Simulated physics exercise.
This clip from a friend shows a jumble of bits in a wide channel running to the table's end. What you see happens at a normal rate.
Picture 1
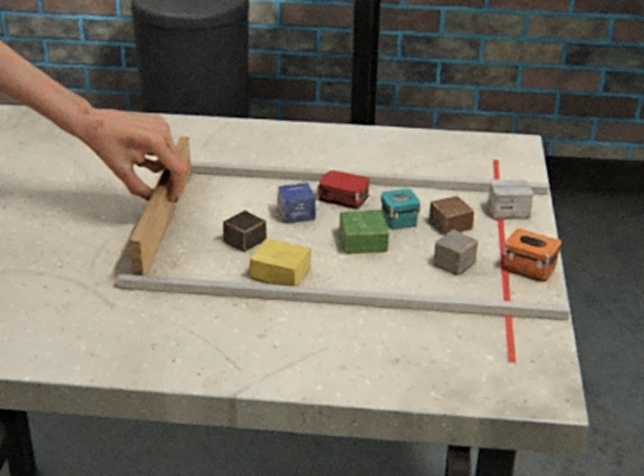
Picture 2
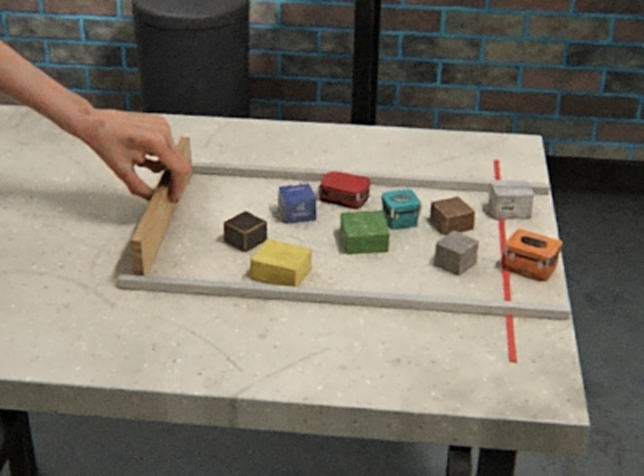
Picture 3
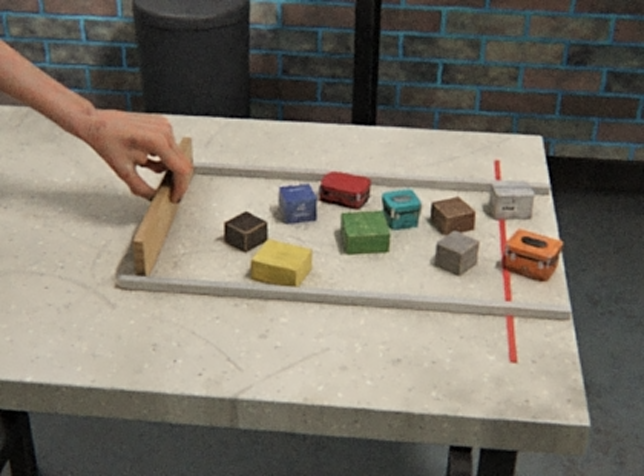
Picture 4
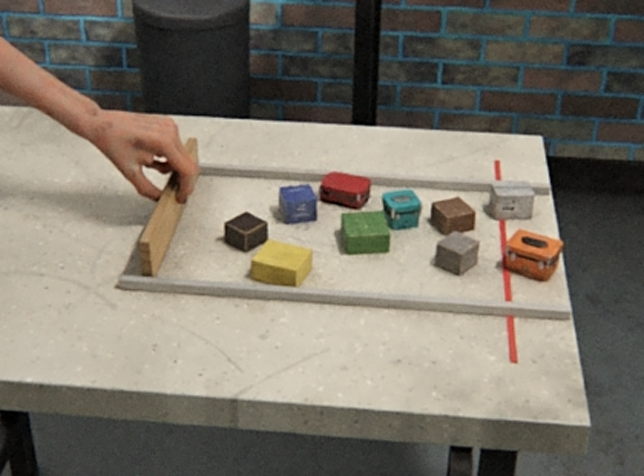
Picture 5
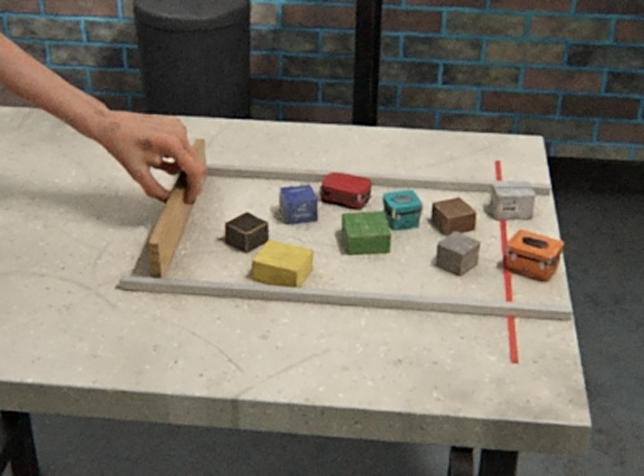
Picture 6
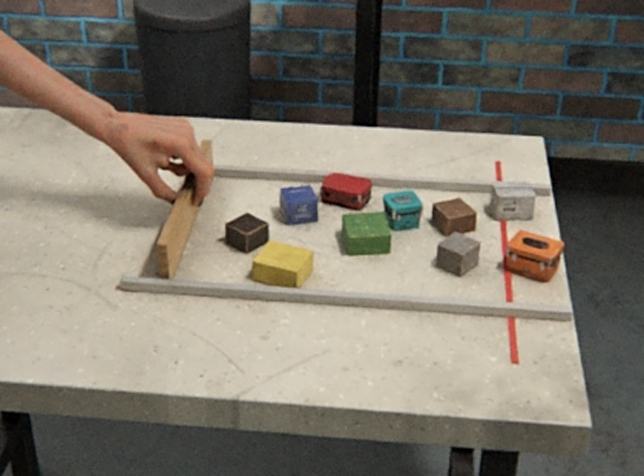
A hand slid a wooden board slightly to the right between two pale rails on a table, while the colourful blocks and little cases ahead of it, some near a red line, stayed still.
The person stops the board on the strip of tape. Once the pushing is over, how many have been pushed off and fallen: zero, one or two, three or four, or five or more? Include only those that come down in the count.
Three or four have.
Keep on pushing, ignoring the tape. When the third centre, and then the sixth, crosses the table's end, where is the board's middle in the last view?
For the first, roughly (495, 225); for the next, roughly (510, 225).
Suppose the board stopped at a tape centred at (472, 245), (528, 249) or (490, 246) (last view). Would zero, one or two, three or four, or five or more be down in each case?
Going through the three places in order, the answers are just one or two; at least five; 1 or 2.
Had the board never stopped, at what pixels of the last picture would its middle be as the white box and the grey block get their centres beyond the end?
The middle sits near (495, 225) for the first and near (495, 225) for the other.
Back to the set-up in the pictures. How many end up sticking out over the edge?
Looks like 2 of them.
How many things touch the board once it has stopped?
It's touching 4 at the end.
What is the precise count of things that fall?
My count gives 4.
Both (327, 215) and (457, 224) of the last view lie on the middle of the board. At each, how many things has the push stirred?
5 and 10.
Soon after, none off yet; orange case at rest near (534, 256); white box at rest near (512, 201); grey block at rest near (458, 254).
Then, none off yet; orange case at rest near (534, 256); white box moving near (520, 200); grey block moved about its own width near (478, 262).
At rest, the number that fall off is three or four; fallen, brown block, grey block, white box and orange case.
